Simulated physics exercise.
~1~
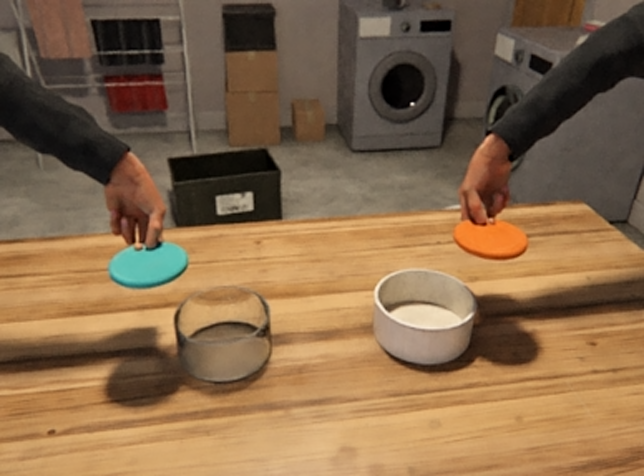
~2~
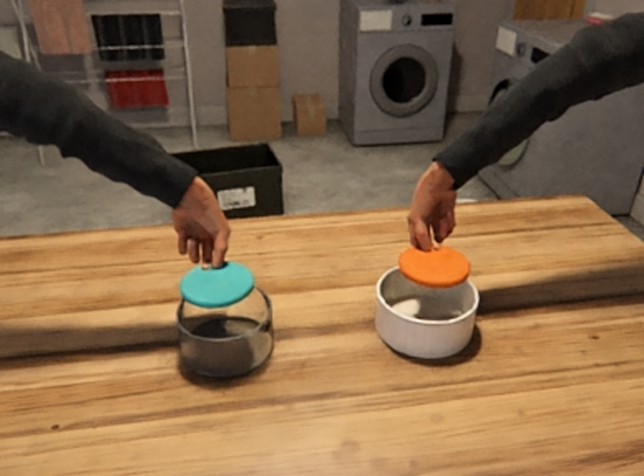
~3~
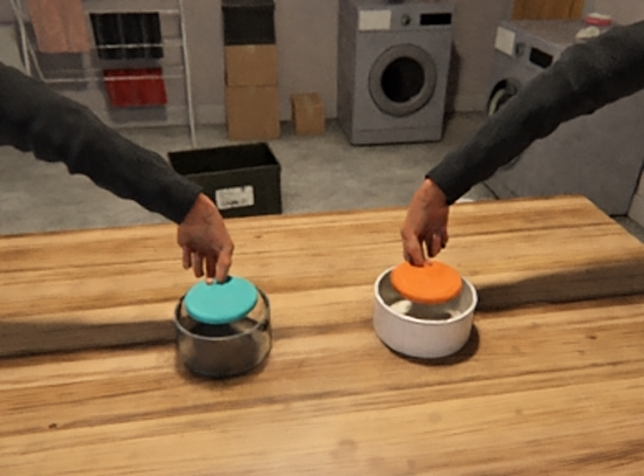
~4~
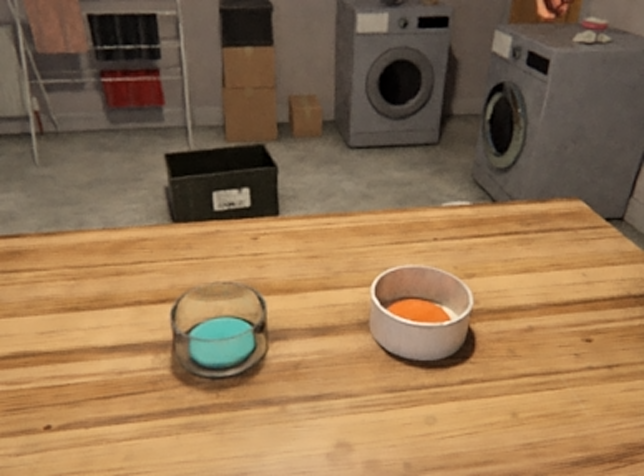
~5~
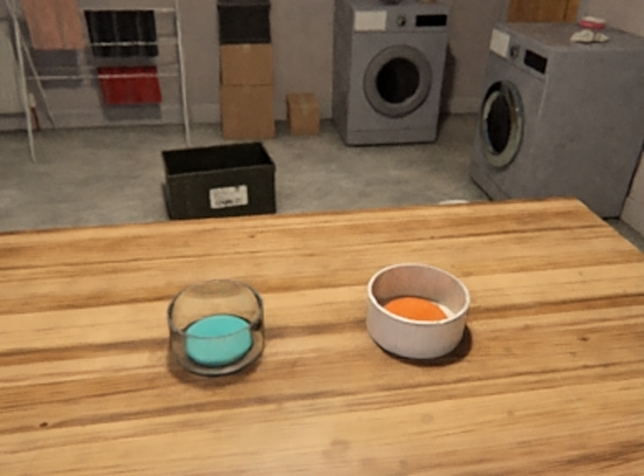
Two hands lower a turquoise lid and an orange lid, which drop inside open containers.
